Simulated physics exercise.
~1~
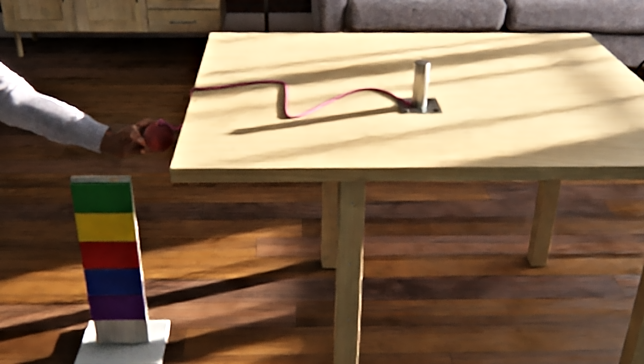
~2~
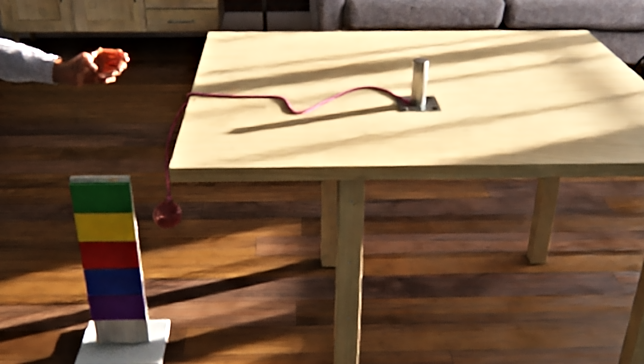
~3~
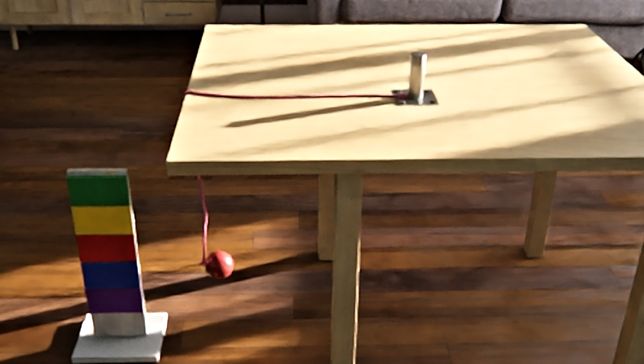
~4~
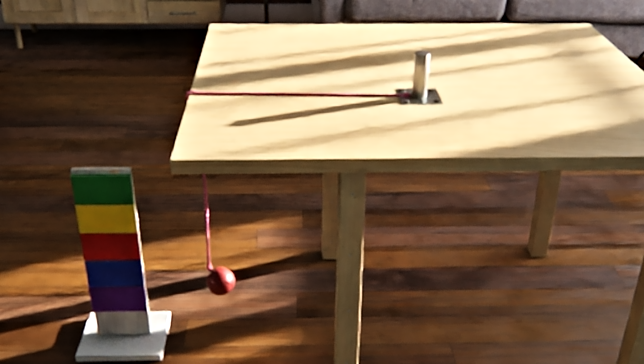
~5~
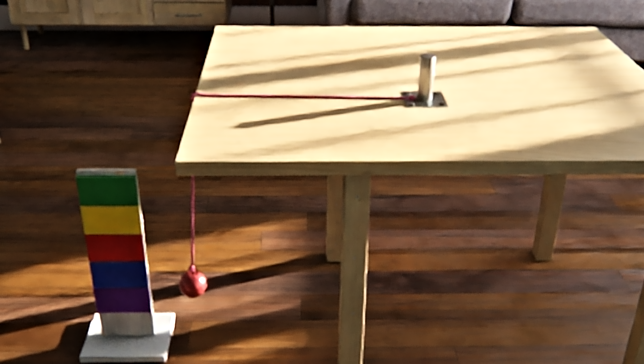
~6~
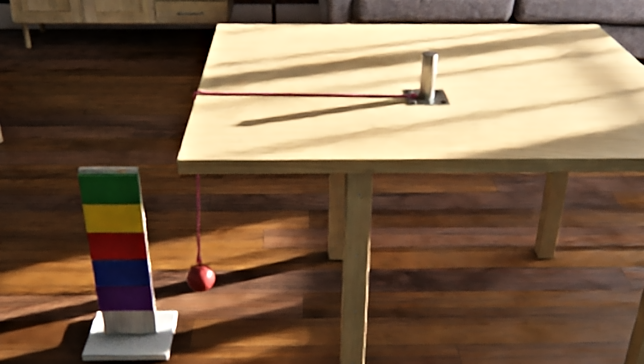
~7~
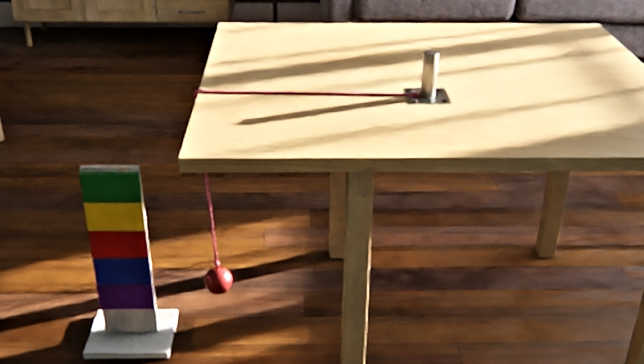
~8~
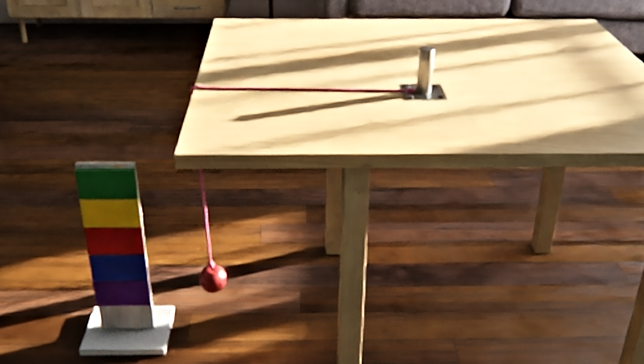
In a sunlit room with a dark wooden floor, a slightly swaying view looks down on a pale wooden table with a grey sofa behind it. A red cord runs from a short post on the tabletop toward the left edge, and beside the table stands an upright board banded green, yellow, red, blue and purple from top to bottom. A hand at the left lets go of a red apple tied to the cord and draws back. The apple drops past the edge, pulling the cord straight, then swings gently left and right. It ends hanging level with the blue band.
